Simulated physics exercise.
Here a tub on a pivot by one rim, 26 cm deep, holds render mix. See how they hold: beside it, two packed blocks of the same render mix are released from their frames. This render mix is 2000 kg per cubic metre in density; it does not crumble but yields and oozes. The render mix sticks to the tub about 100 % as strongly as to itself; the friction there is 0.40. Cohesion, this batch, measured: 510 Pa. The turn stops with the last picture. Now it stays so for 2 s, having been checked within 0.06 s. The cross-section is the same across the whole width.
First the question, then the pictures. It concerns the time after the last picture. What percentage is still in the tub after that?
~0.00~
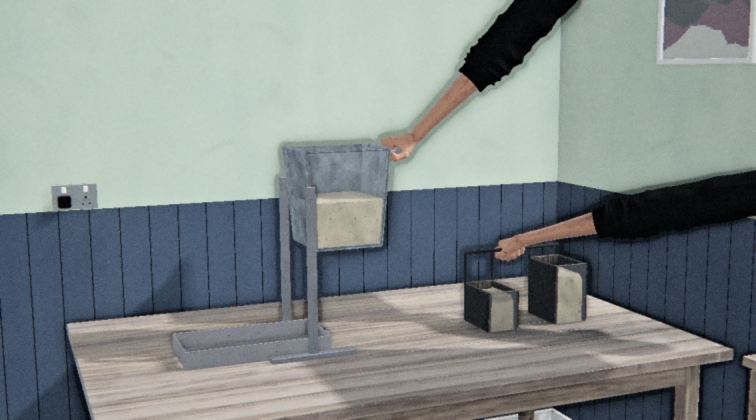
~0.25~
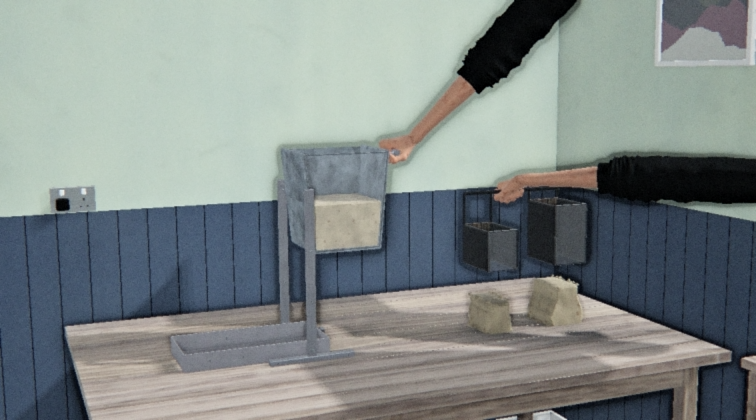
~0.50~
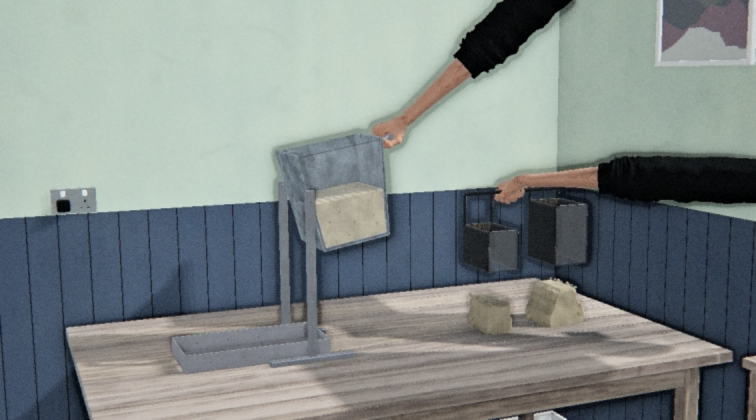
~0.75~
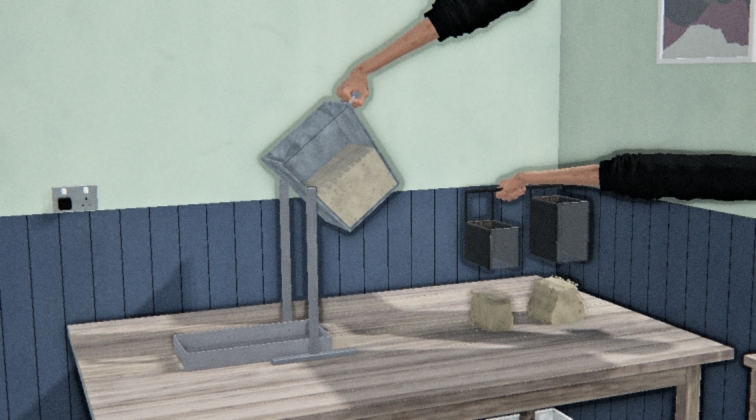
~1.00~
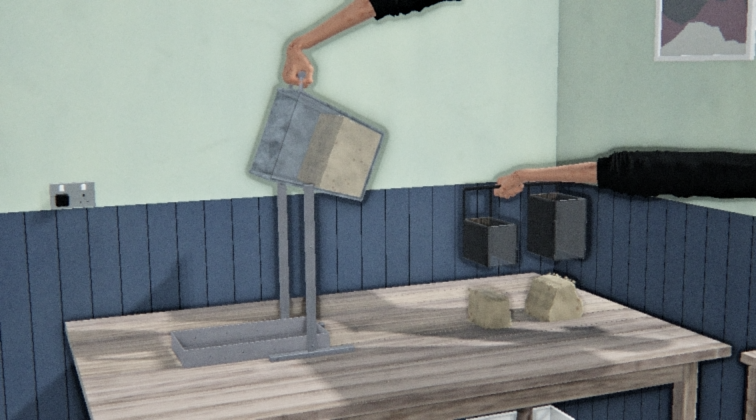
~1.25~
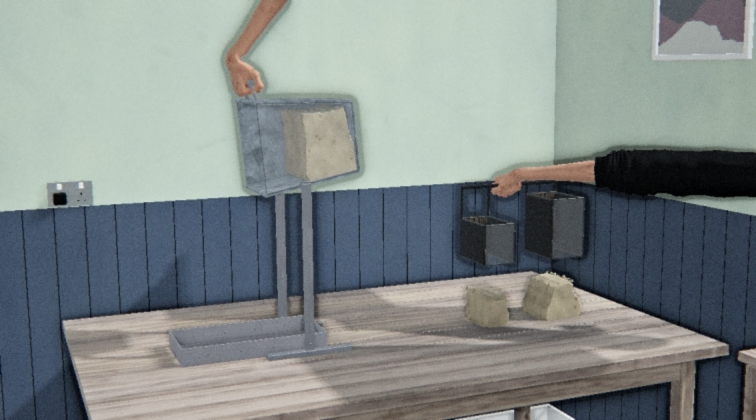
About 79 %.
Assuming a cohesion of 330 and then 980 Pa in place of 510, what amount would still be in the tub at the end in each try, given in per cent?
First try roughly 70 per cent, second try roughly 100 per cent.
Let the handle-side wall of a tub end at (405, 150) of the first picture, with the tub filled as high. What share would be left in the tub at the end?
Some 65 percent would still be in the tub at the end.
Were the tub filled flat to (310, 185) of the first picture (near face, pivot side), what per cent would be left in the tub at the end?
It would come to roughly 60 percent.
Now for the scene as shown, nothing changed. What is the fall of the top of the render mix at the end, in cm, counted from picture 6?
Roughly 10 cm.
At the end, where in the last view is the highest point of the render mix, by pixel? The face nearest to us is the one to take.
About (334, 146).
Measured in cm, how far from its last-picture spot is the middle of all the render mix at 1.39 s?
Something like 5 cm, give or take.
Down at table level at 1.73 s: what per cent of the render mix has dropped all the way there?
Near 0 per cent has got down by that time.
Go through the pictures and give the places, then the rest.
The first frame shows handle-side rim at (388, 149), tilt 0 degrees; top of the render mix at (369, 200); blocks stand 9.8 cm, 15 cm (left to right).
The second frame shows handle-side rim at (386, 151), tilt 0 degrees; top of the render mix at (367, 202); blocks stand 9.7 cm, 13 cm (left to right).
The third frame shows handle-side rim at (380, 139), tilt 10 degrees; top of the render mix at (379, 190); blocks stand 9.7 cm, 12 cm (left to right).
The fourth frame shows handle-side rim at (347, 105), tilt 39 degrees; top of the render mix at (371, 150); blocks stand 9.7 cm, 12 cm (left to right).
The fifth frame shows handle-side rim at (299, 93), tilt 69 degrees; top of the render mix at (343, 118); blocks stand 9.7 cm, 12 cm (left to right).
The sixth frame shows handle-side rim at (255, 105), tilt 95 degrees; top of the render mix at (340, 109); blocks stand 9.7 cm, 12 cm (left to right).
After 1.39 s, the tub is at 95 degrees and holds 100 %.
After 1.56 s, the tub is at 95 degrees and holds 98 %.
After 1.73 s, the tub is at 95 degrees and holds 89 %.
After 1.90 s, the tub is at 95 degrees and holds 79 %.
After 3.25 s, at the end, the tub is at 95 degrees and holds 79 %.
